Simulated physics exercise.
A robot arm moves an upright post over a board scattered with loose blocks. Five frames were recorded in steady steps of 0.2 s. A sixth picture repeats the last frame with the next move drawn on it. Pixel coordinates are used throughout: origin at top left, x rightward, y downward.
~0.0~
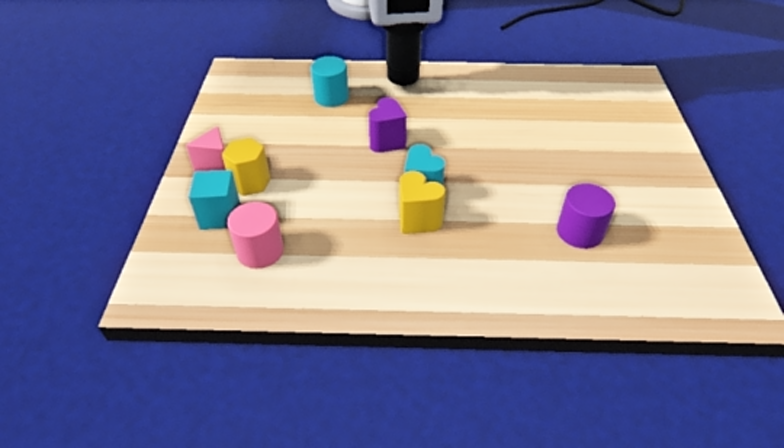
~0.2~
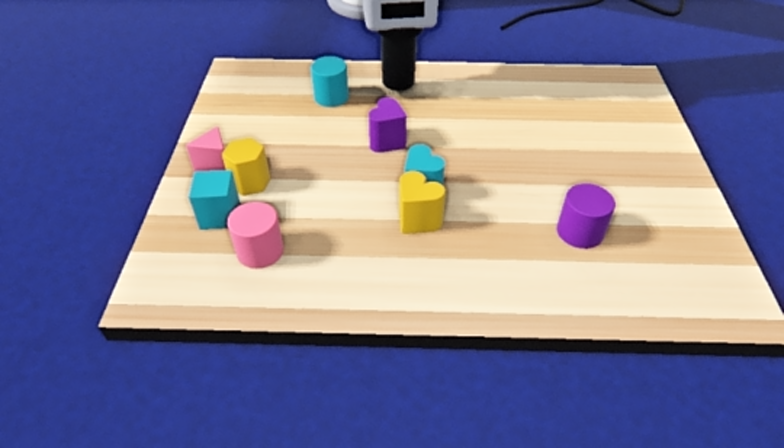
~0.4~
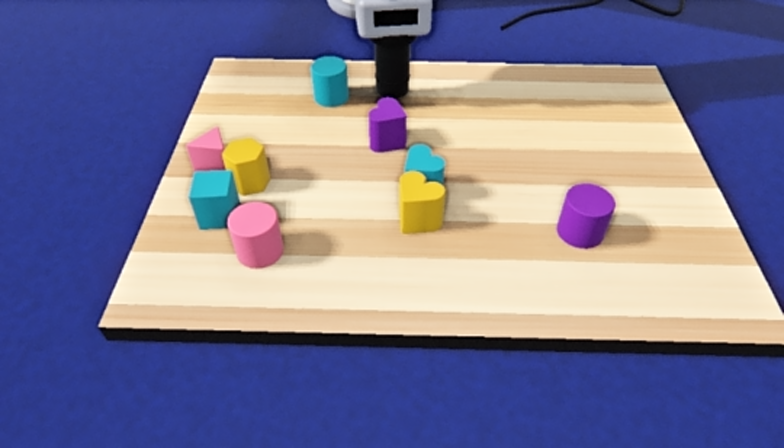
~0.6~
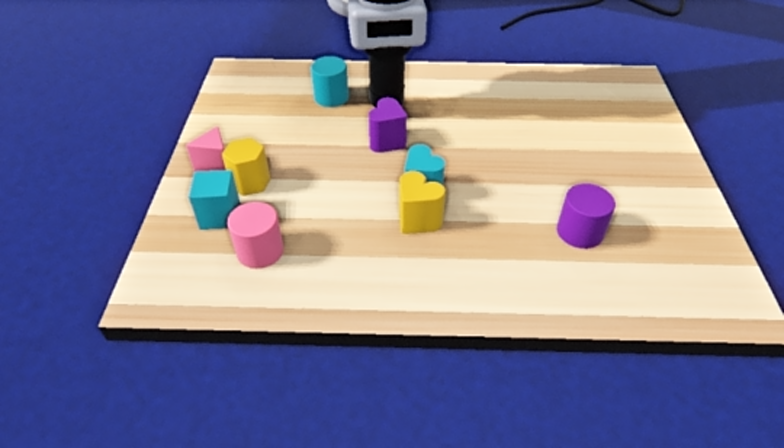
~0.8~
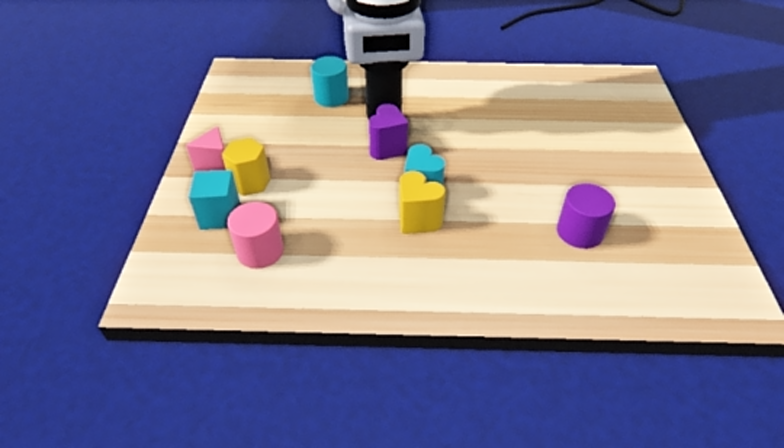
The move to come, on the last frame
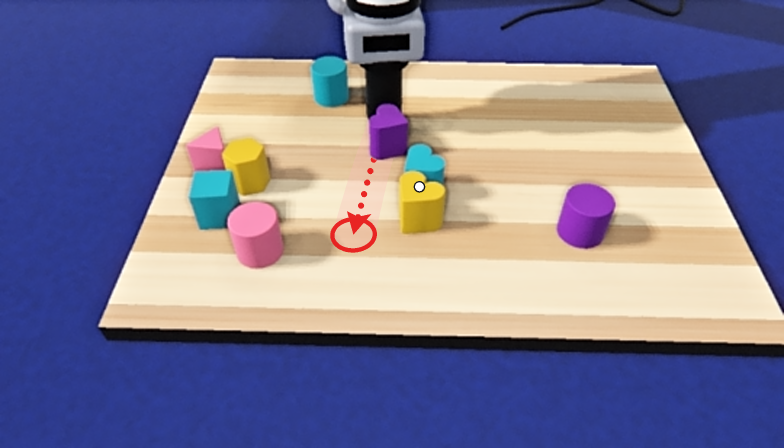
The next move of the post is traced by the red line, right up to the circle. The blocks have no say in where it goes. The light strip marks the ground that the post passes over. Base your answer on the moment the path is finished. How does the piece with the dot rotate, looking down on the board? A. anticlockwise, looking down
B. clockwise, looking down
I choose B.
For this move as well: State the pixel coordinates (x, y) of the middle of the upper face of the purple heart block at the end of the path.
By then it is at (398, 175).
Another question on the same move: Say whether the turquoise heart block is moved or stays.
The push reaches it.
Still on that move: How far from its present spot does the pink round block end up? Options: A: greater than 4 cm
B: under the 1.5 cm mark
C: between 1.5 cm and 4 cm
I choose B.
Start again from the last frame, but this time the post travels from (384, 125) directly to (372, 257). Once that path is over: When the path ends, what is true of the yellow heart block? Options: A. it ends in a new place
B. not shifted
A: It ends in a new place.
Drawn move, from (384, 125) to (354, 234); the dot is on the yellow heart block.
On the path given first. One third of the way, post (374, 148); purple heart block (393, 148), turned 45° anticlockwise.
Two thirds of the way, post (364, 185); purple heart block (398, 171); yellow heart block (429, 194), turned 20° clockwise; turquoise heart block (436, 161), turned 15° anticlockwise.
At the end, post (353, 225); pink round block still; turquoise round block still; purple heart block (398, 175), turned 145° anticlockwise; yellow heart block (431, 194), turned 25° clockwise; turquoise heart block (436, 161), turned 15° anticlockwise.
